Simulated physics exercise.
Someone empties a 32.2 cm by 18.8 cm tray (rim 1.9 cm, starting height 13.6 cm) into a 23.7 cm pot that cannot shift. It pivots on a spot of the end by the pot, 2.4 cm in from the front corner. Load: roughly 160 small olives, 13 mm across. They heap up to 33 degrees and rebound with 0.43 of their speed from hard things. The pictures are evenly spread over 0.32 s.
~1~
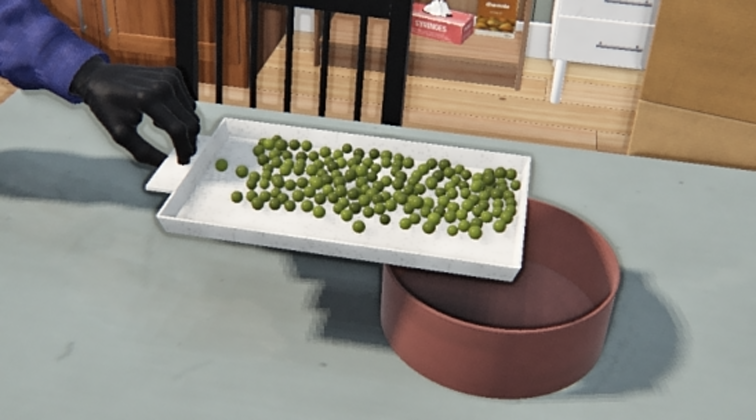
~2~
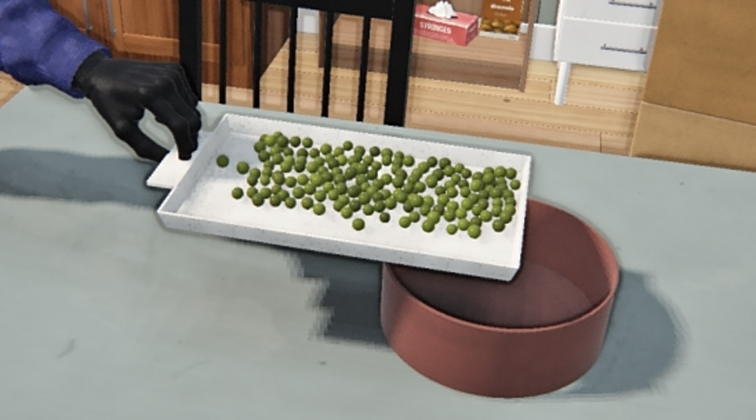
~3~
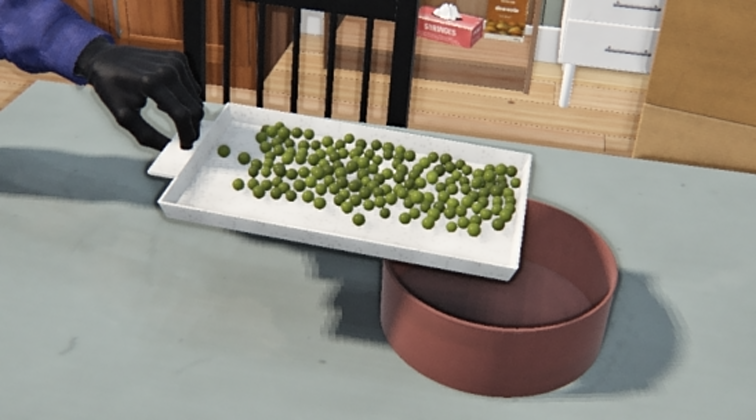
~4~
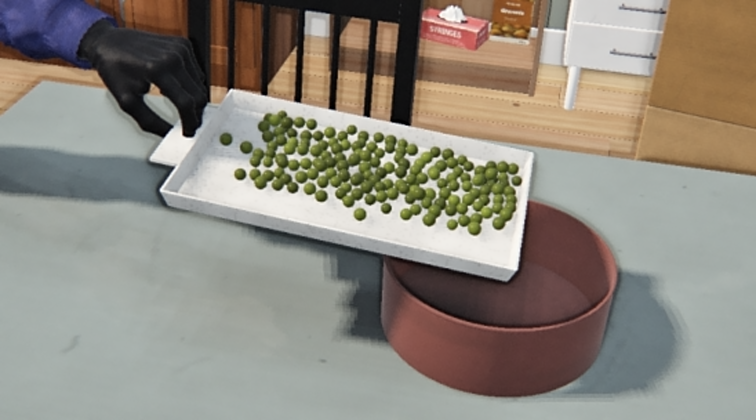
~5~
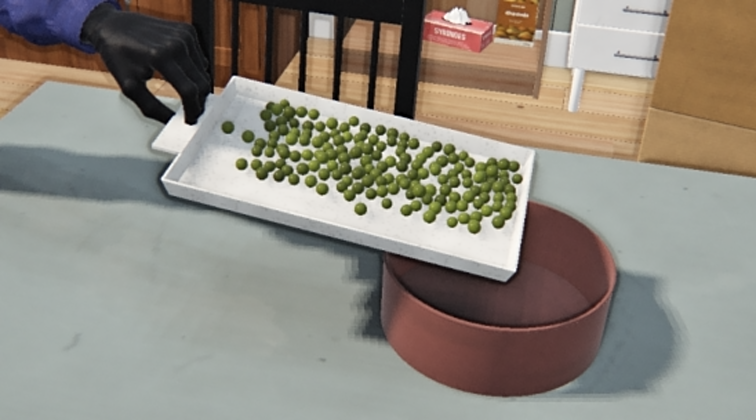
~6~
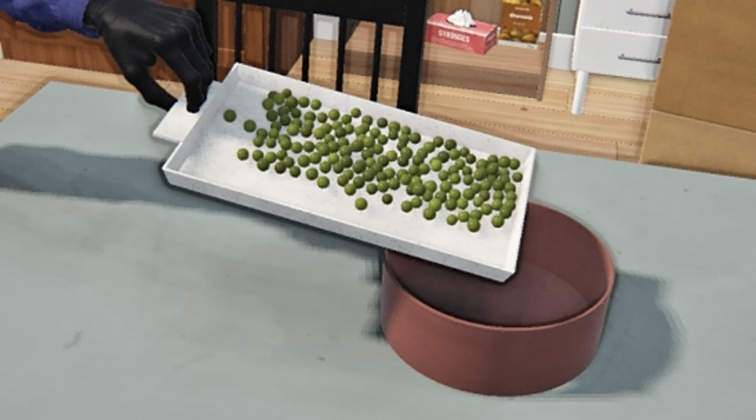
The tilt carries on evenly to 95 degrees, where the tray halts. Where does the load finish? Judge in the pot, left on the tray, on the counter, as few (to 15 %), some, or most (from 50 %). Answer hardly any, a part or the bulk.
Pot: A part, tray: Hardly any, counter: The bulk.
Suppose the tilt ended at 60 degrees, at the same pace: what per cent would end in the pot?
Then about 0 per cent.
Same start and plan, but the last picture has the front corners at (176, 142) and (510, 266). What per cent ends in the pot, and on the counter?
Pot 50, counter 50.
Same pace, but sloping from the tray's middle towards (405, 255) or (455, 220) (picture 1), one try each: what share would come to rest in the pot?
Some 5 and 75 per cent.
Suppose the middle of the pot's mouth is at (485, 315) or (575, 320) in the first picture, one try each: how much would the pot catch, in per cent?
Some 85 and 100 per cent.
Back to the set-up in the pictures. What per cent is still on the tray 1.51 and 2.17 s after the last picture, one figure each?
About 100, 5.
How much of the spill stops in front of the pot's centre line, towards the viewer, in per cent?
Some 100 per cent.
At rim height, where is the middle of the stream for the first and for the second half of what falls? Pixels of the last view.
At about (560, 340), then at (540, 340).
Then, 0.91 s after the last picture, tilt 50 degrees; the tray holds 100 %, the pot 0 %.
Then, 1.51 s after the last picture, tilt 76 degrees; the tray holds 100 %, the pot 0 %.
Then, 2.17 s after the last picture, tilt 95 degrees; the tray holds 5 %, the pot 25 %.
In the end, pot 25 %, tray 0 %, counter 75 %.
